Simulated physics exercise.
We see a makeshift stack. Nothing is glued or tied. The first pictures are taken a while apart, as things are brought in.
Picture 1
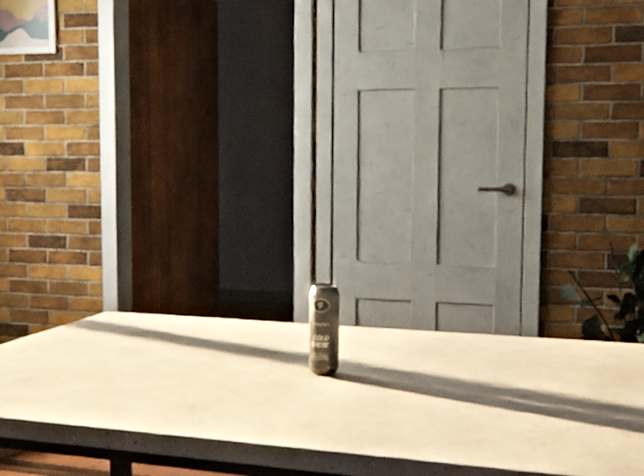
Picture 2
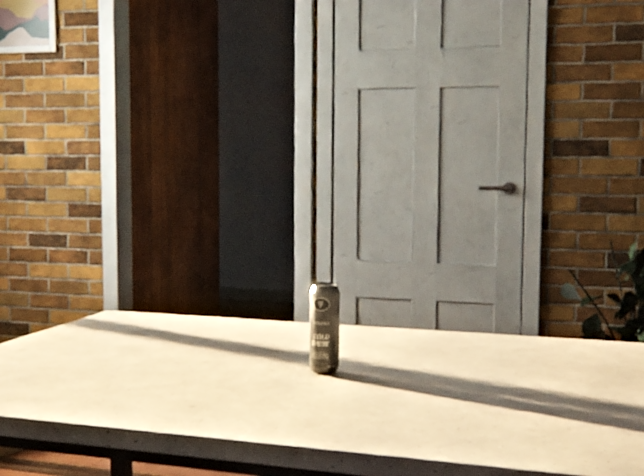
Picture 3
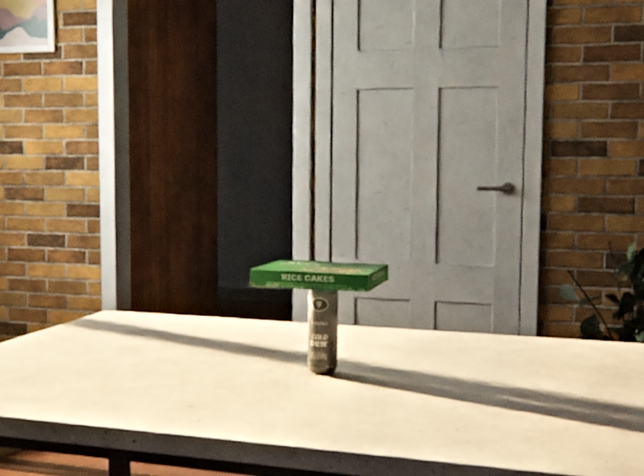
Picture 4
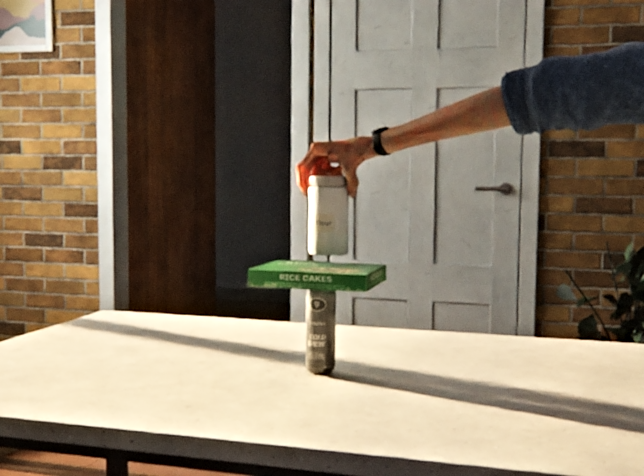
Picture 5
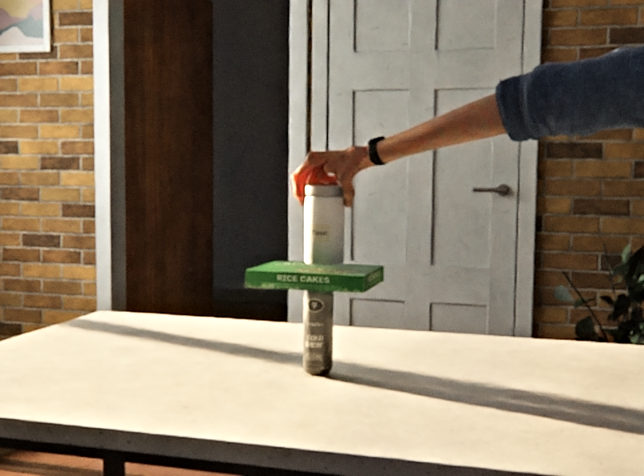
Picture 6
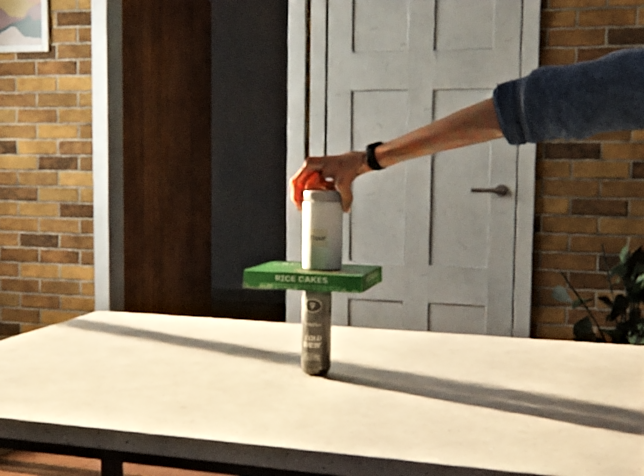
In the video, a grey can stands on a pale table, then a green box labelled rice cakes appears flat on top of it. A hand reaching from the right lowers a white jar onto the box, keeping its fingers on the lid.
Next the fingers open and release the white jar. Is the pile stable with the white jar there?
It holds.
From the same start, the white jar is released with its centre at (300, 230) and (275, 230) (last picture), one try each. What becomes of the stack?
First try: It keeps its balance; second try: It gives way.
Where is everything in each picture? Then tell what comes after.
In the first picture, the last thing is not in view yet; grey can (324, 329).
In the second picture, the last thing is not in view yet; grey can (325, 328).
In the third picture, the last thing is not in view yet; grey can (323, 328).
In the fourth picture, coming down; white jar (329, 215); grey can (321, 328).
In the fifth picture, coming down; white jar (325, 224); grey can (318, 329).
In the sixth picture, in place under the hand; white jar (323, 230); grey can (316, 329).
Then, 0.30 s past the last view, nothing moves.
Then, 0.70 s past the last view, white jar resting near (323, 230).
Finally, all 3 still in place. Final places as the last picture's camera would see them, white jar near (323, 230). The stack stays up.
